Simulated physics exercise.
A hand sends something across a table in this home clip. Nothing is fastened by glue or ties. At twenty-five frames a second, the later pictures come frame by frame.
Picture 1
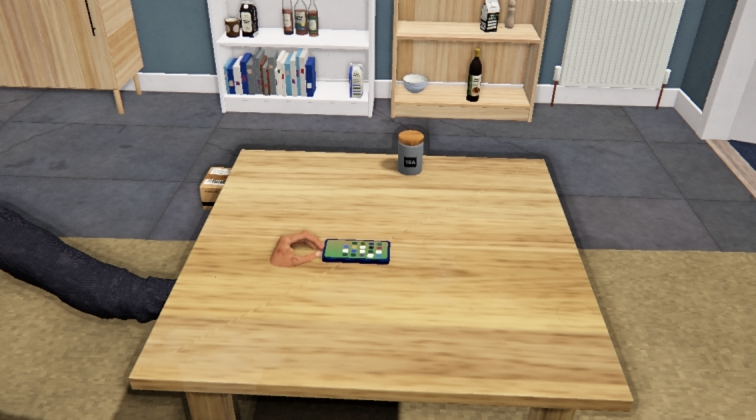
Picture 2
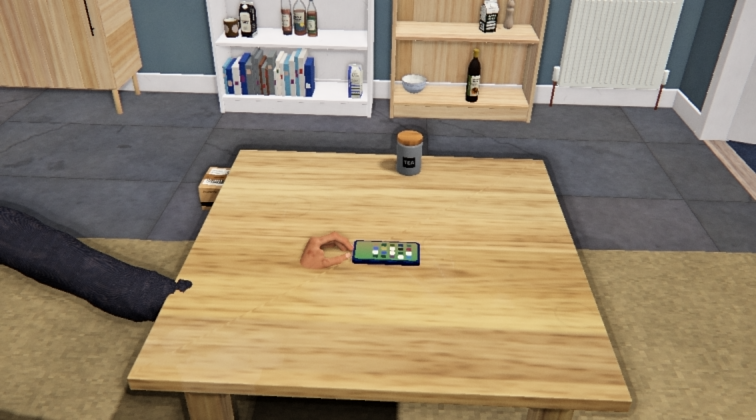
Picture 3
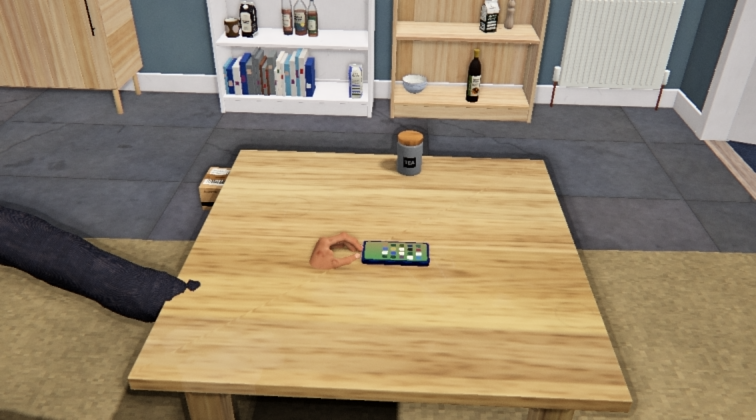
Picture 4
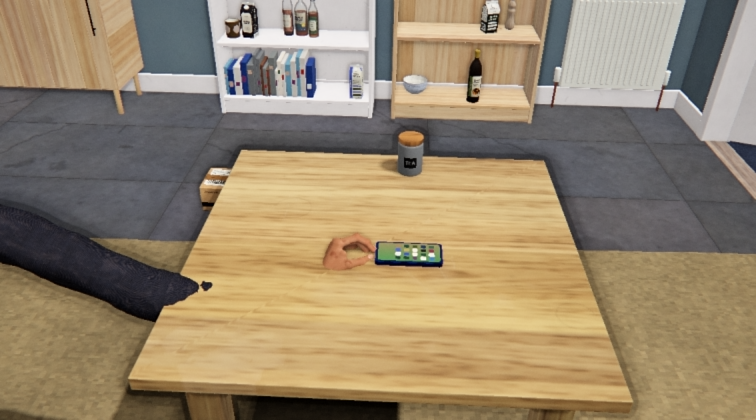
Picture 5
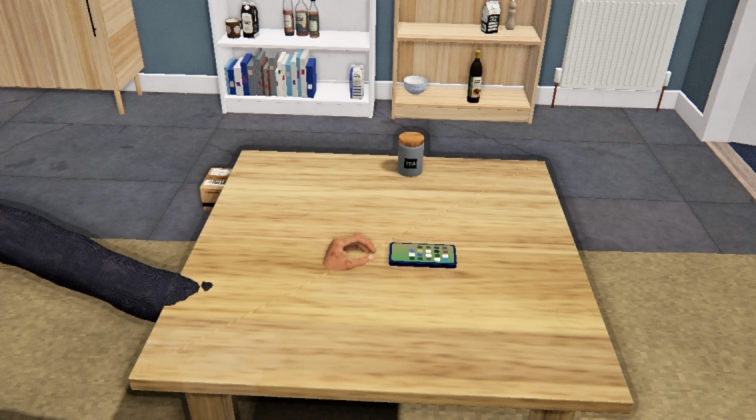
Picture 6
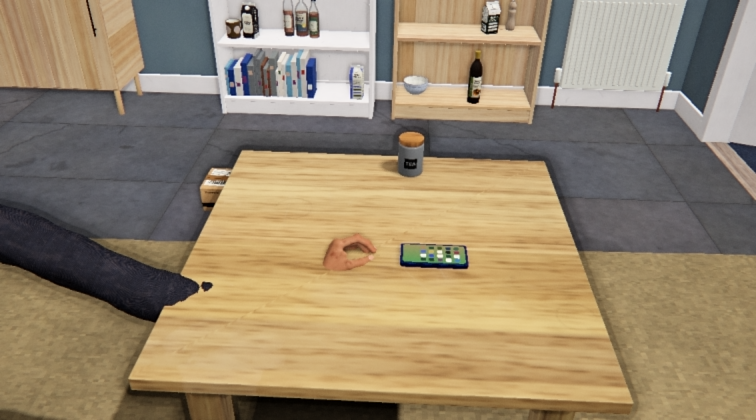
A hand pushes a blue phone to the right across the wooden table and lets go.
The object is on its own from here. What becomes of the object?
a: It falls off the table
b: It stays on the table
Option b: It stays on the table.
Then, 0.10 s on from there, blue phone shifted about its own width near (453, 257).
Then, 0.30 s on from there, blue phone shifted about its own width near (460, 257).
In the end, moved from the start, blue phone. At the end, from the last picture's camera, blue phone near (460, 257).
